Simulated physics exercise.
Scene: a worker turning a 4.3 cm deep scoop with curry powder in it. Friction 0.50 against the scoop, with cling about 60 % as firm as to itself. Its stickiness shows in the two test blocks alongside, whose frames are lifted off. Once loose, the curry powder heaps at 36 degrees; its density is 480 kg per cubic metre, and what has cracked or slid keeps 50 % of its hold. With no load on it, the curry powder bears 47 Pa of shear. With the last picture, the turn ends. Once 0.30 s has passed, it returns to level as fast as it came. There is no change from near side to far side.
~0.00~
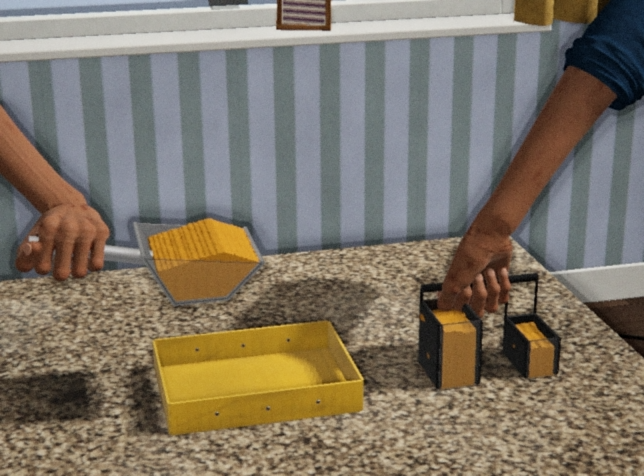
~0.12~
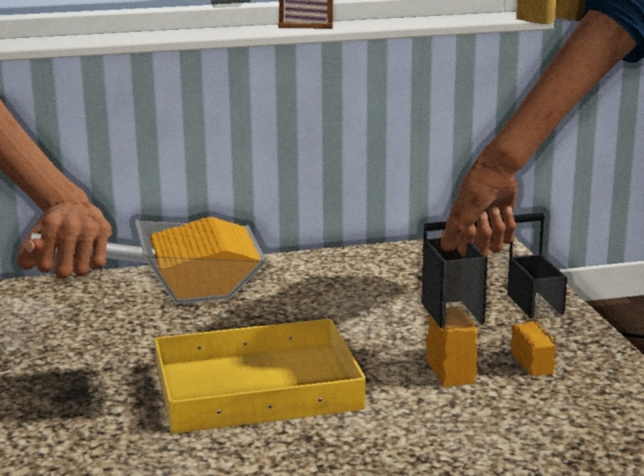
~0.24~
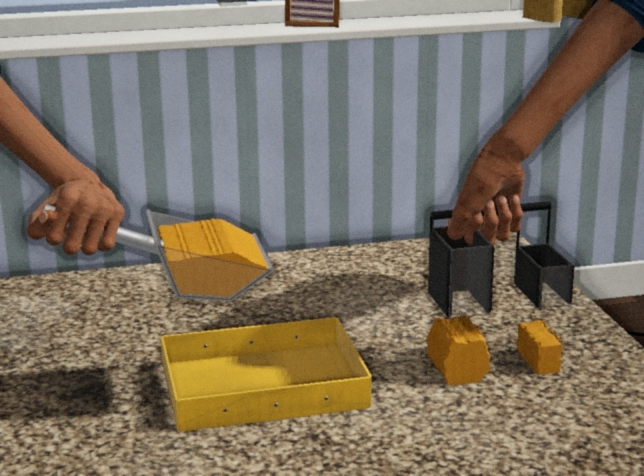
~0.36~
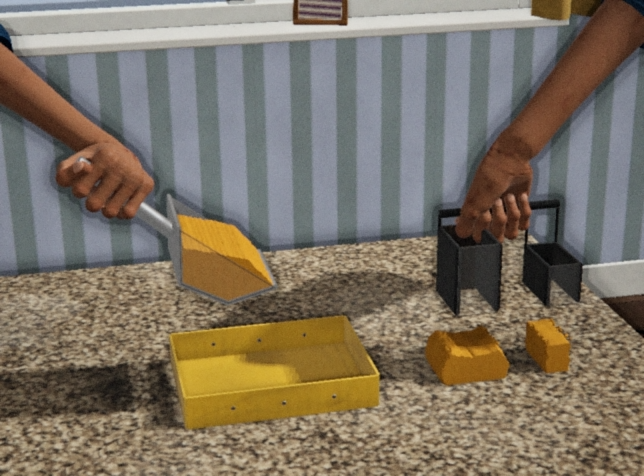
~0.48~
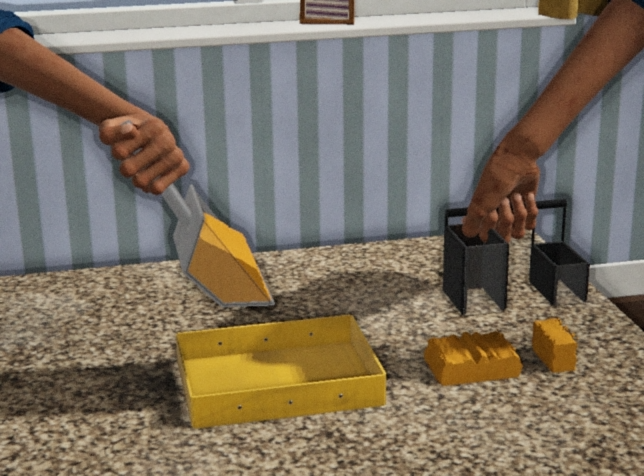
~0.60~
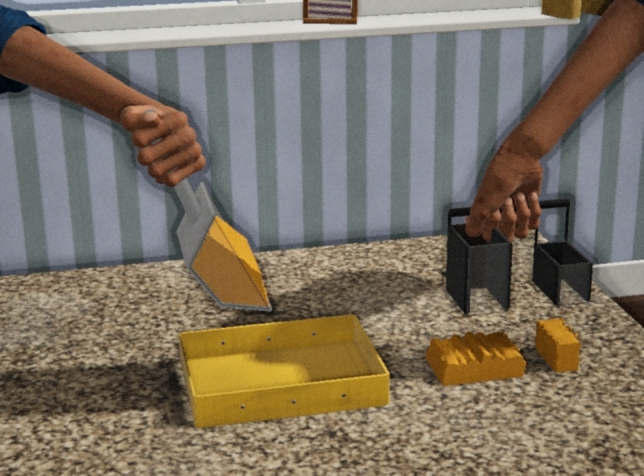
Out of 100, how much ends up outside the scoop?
About 0 out of 100.
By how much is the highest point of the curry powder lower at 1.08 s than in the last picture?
About 1.0 centimetres.
After 0.82 s, the scoop is at 56 degrees and 0 % has left it.
After 1.08 s, the scoop is at 39 degrees and 0 % has left it.
After 1.34 s, the scoop is at 2 degrees and 0 % has left it.
After 1.60 s, the scoop is at 0 degrees and 0 % has left it.
After 1.70 s, the scoop is at 0 degrees and 0 % has left it.
